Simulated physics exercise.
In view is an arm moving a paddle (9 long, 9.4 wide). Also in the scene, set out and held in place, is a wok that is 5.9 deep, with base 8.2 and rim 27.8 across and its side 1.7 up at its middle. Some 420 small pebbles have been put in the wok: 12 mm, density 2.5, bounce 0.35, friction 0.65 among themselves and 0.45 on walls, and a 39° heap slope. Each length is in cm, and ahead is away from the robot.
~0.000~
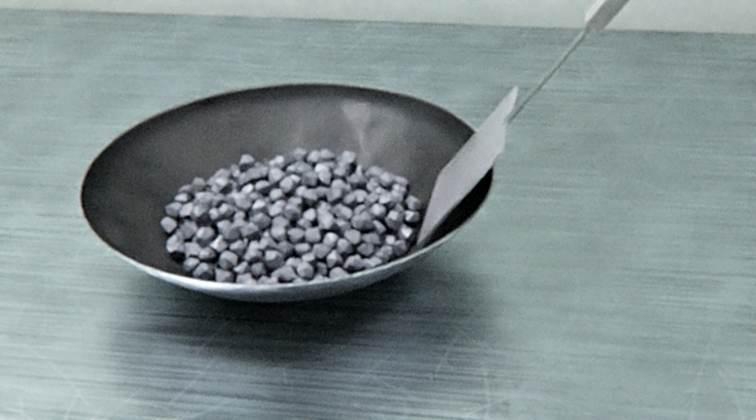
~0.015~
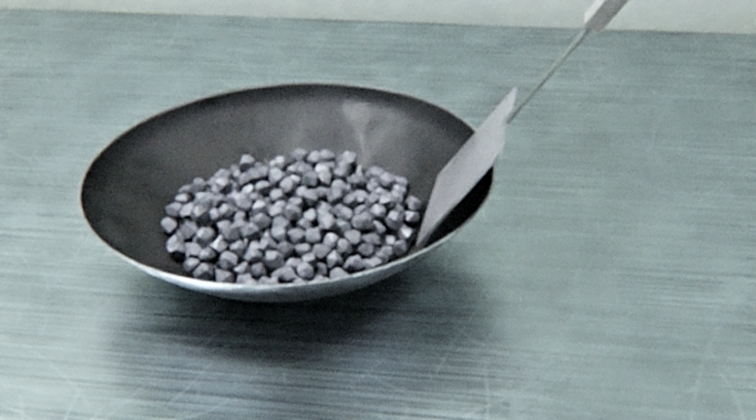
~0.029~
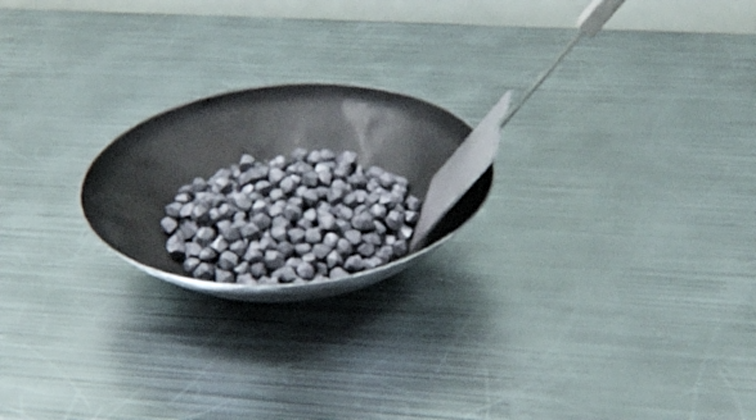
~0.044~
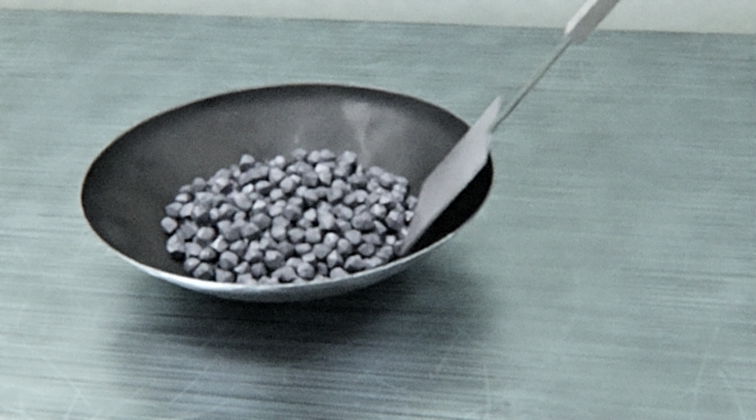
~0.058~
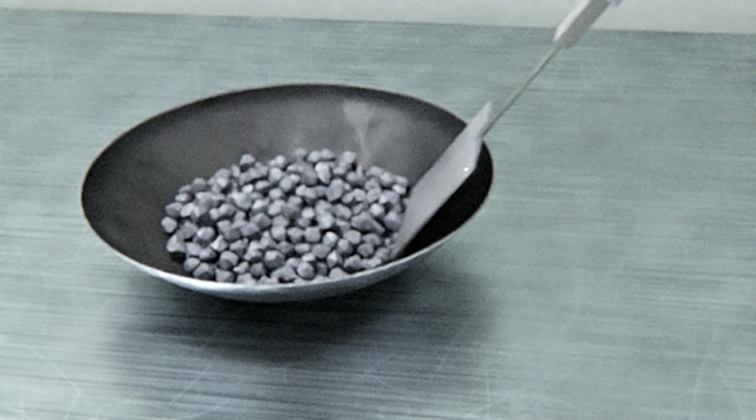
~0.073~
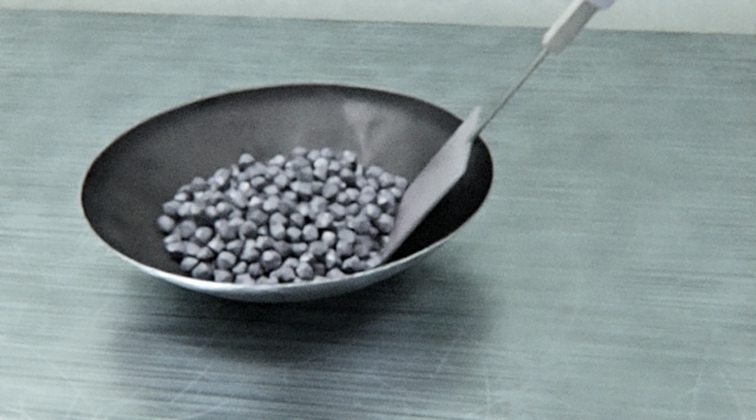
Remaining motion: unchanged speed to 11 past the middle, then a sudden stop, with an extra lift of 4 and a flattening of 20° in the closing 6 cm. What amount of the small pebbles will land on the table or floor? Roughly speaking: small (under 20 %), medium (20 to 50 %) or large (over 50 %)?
Roughly, medium, from 20 to 50 %.
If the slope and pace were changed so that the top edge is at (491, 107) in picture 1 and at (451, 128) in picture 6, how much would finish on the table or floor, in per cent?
Around 40 per cent finishes on the table or floor.
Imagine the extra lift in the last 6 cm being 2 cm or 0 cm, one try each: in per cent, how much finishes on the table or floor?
It works out to some 40 per cent for the first setting and some 40 per cent for the second.
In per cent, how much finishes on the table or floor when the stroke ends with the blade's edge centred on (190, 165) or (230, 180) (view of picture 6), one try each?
Estimates, in order: 5 % and 0 %.
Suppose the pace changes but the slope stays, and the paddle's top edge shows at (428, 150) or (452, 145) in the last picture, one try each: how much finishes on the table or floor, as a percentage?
I'd estimate close to 55 and 45 in a hundred.
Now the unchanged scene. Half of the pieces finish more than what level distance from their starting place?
10 cm.
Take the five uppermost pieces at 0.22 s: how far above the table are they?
Height: Some 7 cm.
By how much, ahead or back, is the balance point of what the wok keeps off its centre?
Ahead of centre, near 4.5 centimetres.
After 0.22 s, sloping 53°, highest piece 10 above the table; 417 in the wok, 2 on the blade or in flight.
After 0.36 s, sloping 48°, highest piece 9 above the table; 399 in the wok, 20 on the blade or in flight.
After 0.63 s, sloping 33°, highest piece 7 above the table; 264 in the wok, 152 on the table or floor, 3 on the blade or in flight.
After 1.68 s, sloping 33°, highest piece 6 above the table; 264 in the wok, 155 on the table or floor.
At rest, 264 in the wok, 155 on the table or floor. That is 37 % on the table or floor.
